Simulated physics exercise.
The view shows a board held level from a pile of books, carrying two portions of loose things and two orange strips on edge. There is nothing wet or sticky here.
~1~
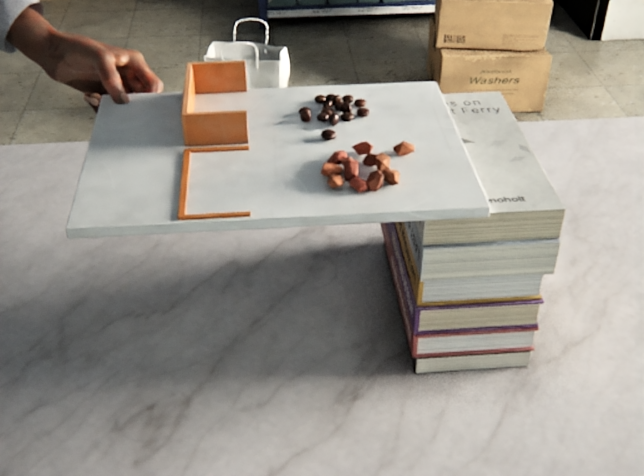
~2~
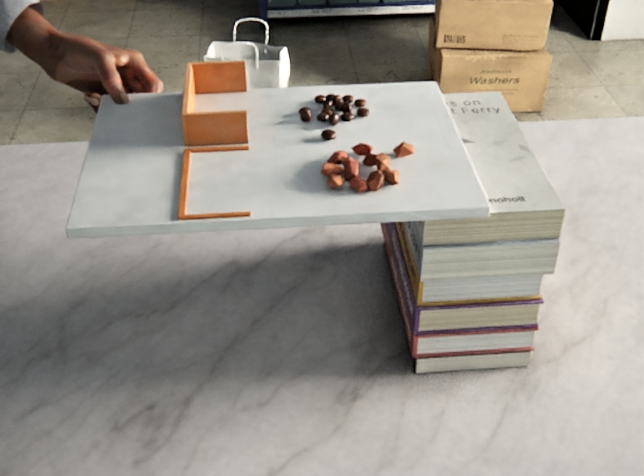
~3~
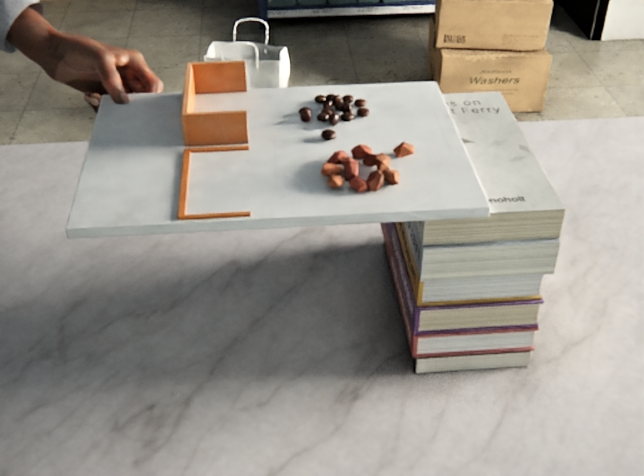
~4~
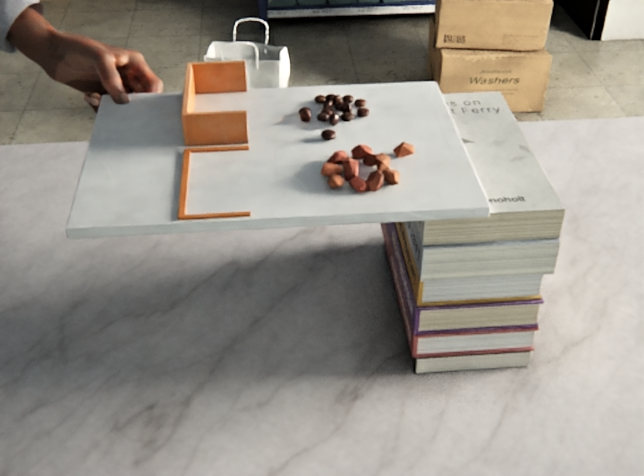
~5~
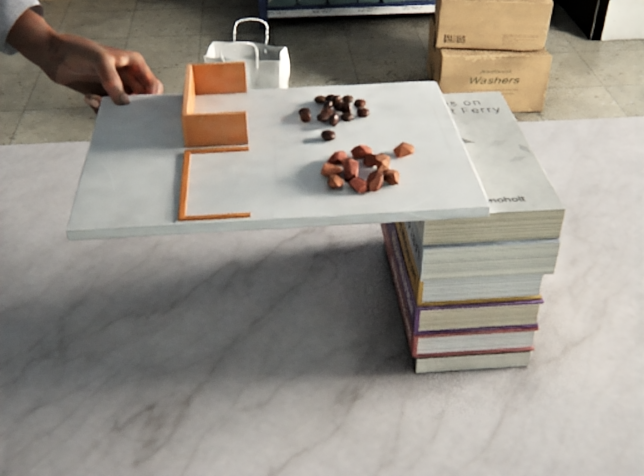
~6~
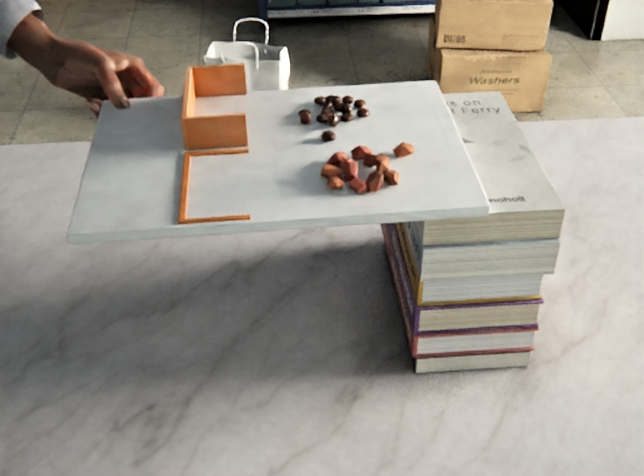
A hand holding one end of a pale board propped on stacked books, lowering it very slightly, two small piles staying still.
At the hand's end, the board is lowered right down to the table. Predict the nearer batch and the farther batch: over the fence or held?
Nearer batch: Over; farther batch: Held.
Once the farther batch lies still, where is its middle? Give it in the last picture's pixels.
I'd say somewhere about (249, 219).
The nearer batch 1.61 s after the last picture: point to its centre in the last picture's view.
Its centre lies roughly at (265, 243).
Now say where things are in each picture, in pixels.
Held end of the board (80, 227), level; book pile (465, 161), tall, over half the board's length; nearer batch (349, 165), a few bits of crushed brick; farther batch (327, 112), a few flat chocolate drops; nearer bar (185, 182), much lower than a piece; farther bar (189, 103), taller than the pieces, in the first picture.
Held end of the board (80, 227), level; farther batch (327, 112), in the second picture.
Held end of the board (80, 227), level; nearer batch (349, 165), in the third picture.
Held end of the board (80, 227), level; farther batch (327, 112), in the fourth picture.
Held end of the board (80, 229), level; nearer batch (348, 165), in the fifth picture.
Held end of the board (81, 233), down by 1°; book pile (465, 161); nearer batch (348, 166), not moving; farther batch (327, 113), not moving; nearer bar (185, 186); farther bar (189, 107), in the sixth picture.
Then, 0.78 s later than the last frame, board sloping at 15°; nearer batch where it was; farther batch where it was.
Then, 1.61 s later than the last frame, board sloping at 31°; nearer batch roughly a quarter past its bar; farther batch has reached its bar.
Then, 2.59 s later than the last frame, board resting at 40°; nearer batch the larger part past its bar; farther batch has reached its bar.
When it is over, board resting at 40°; nearer batch the larger part past its bar; farther batch gathered behind its bar.
